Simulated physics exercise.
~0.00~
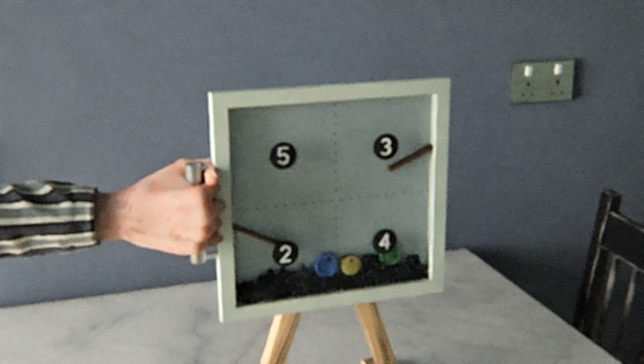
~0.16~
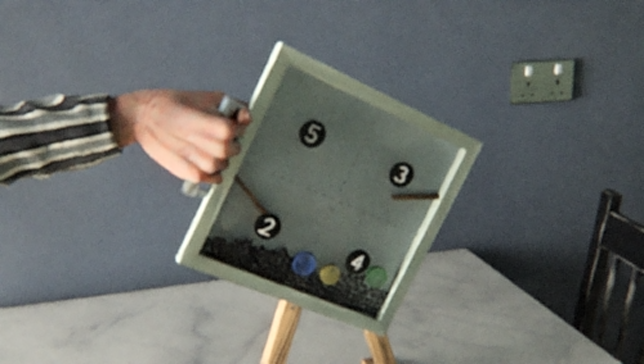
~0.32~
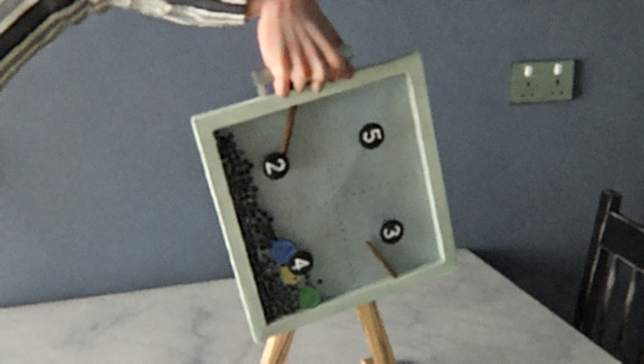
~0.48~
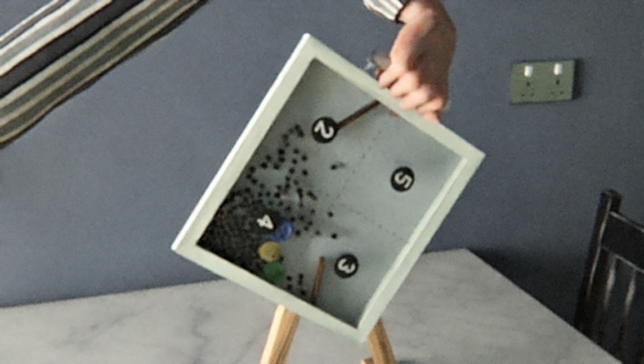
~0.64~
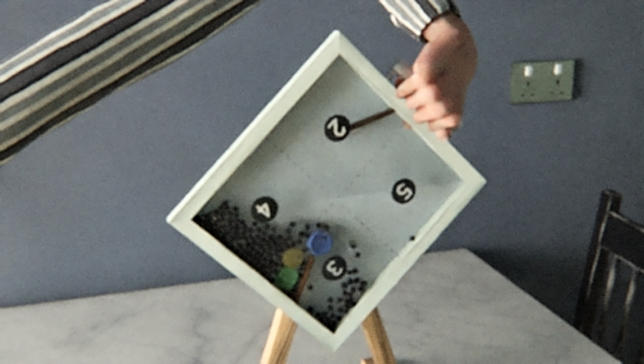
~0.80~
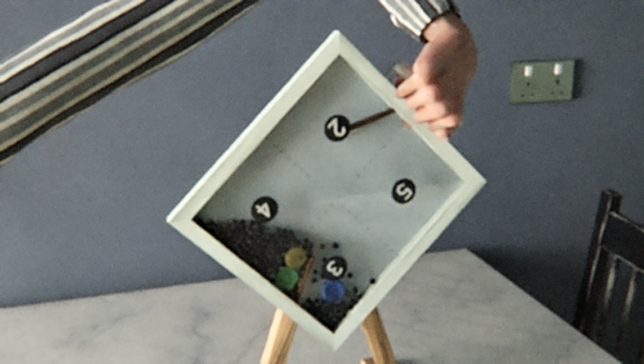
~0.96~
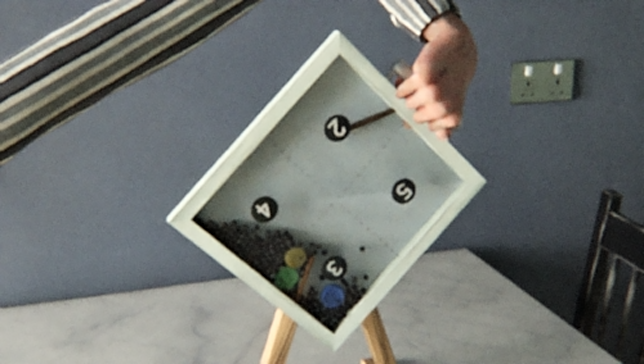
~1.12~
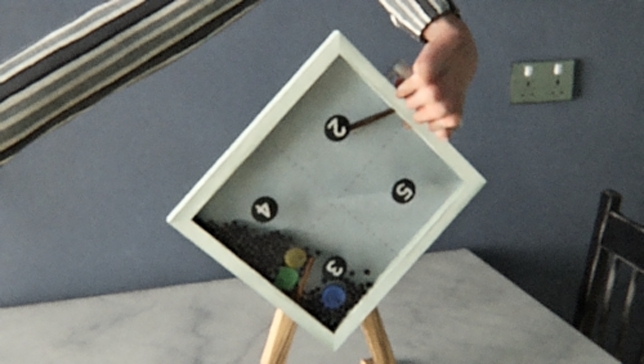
A hand in a striped sleeve grips a square, pale-framed box on a wooden stand, seen from the front against a blue-grey wall above a marble-like tabletop. Inside, black beads lie along the bottom with blue, yellow and green discs among numbered circles and two thin brown bars. The hand turns the box clockwise well past a quarter turn, and the beads bank up at the left, then spill down towards the lowest corner. The blue disc tumbles over the lower bar into that corner. The box stops tilted, beads heaped along its lower left side, yellow and green discs resting left of the bar.
